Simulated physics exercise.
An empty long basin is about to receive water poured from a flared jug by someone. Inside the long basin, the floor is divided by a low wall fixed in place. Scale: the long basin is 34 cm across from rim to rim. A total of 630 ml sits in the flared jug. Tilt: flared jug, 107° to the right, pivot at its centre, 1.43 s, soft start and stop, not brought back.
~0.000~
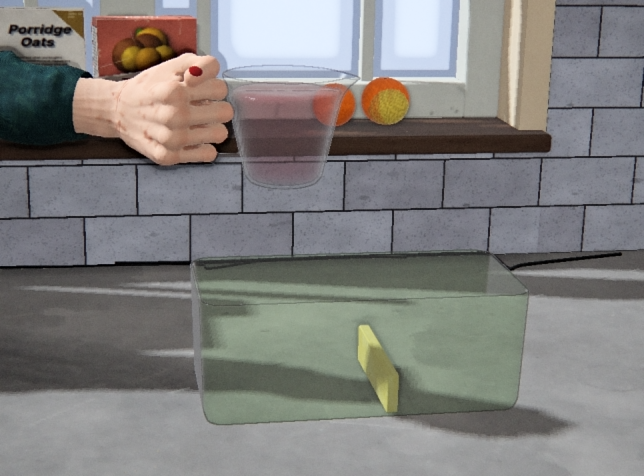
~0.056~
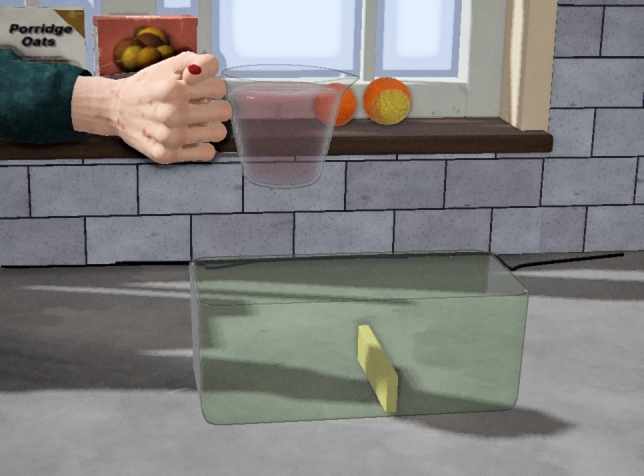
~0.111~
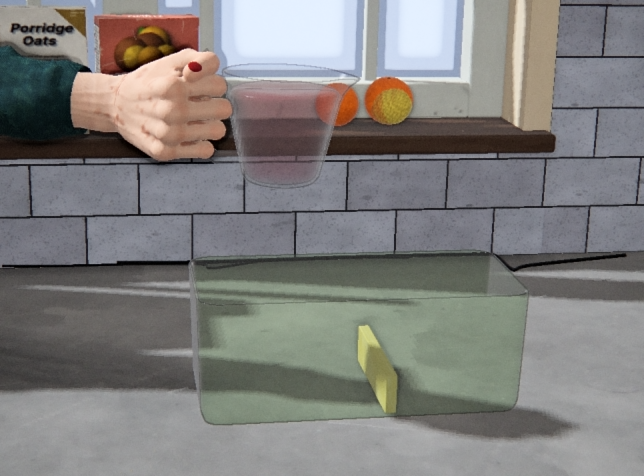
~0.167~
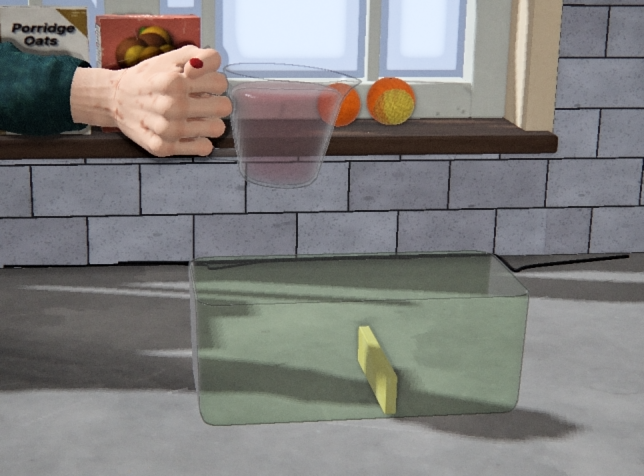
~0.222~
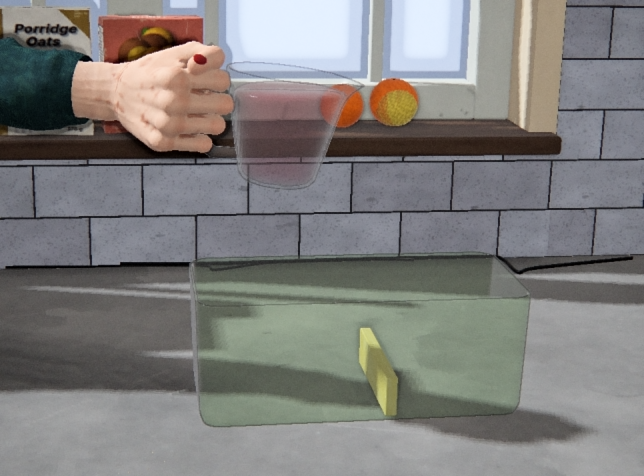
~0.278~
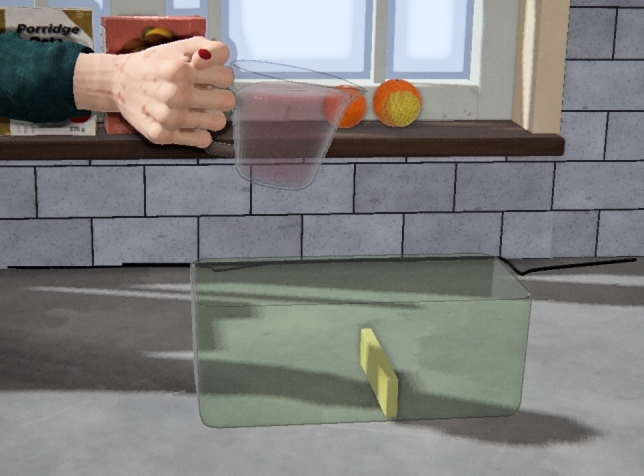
On a kitchen counter, a hand slowly tilts a flared jug rightward above a long basin.
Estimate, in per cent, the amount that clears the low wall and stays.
Roughly 87 percent.
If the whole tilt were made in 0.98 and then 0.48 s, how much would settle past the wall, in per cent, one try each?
Respectively 85 and 70 %.
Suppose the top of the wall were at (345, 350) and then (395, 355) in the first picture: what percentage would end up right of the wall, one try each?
First try about 95 %, second try about 75 %.
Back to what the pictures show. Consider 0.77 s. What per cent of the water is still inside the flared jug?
70 %.
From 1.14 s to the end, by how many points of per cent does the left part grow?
It comes to near 10 per cent.
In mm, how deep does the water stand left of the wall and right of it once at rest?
Left roughly 2 mm; right roughly 28 mm.
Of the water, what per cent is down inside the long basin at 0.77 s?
Roughly 10 per cent.
Then, 0.77 s in, the tilt is 60° and 69 per cent is still to pour, 0 is left of the wall and 9 right of it.
Then, 1.14 s in, the tilt is 96° and 12 per cent is still to pour, 2 is left of the wall and 70 right of it.
Then, 1.52 s in, the tilt is 107° and 0 per cent is still to pour, 11 is left of the wall and 87 right of it.
Then, 1.93 s in, the tilt is 107° and 0 per cent is still to pour, 11 is left of the wall and 87 right of it.
Finally, 11 per cent lies left of the wall, 87 right of it and 1 outside.
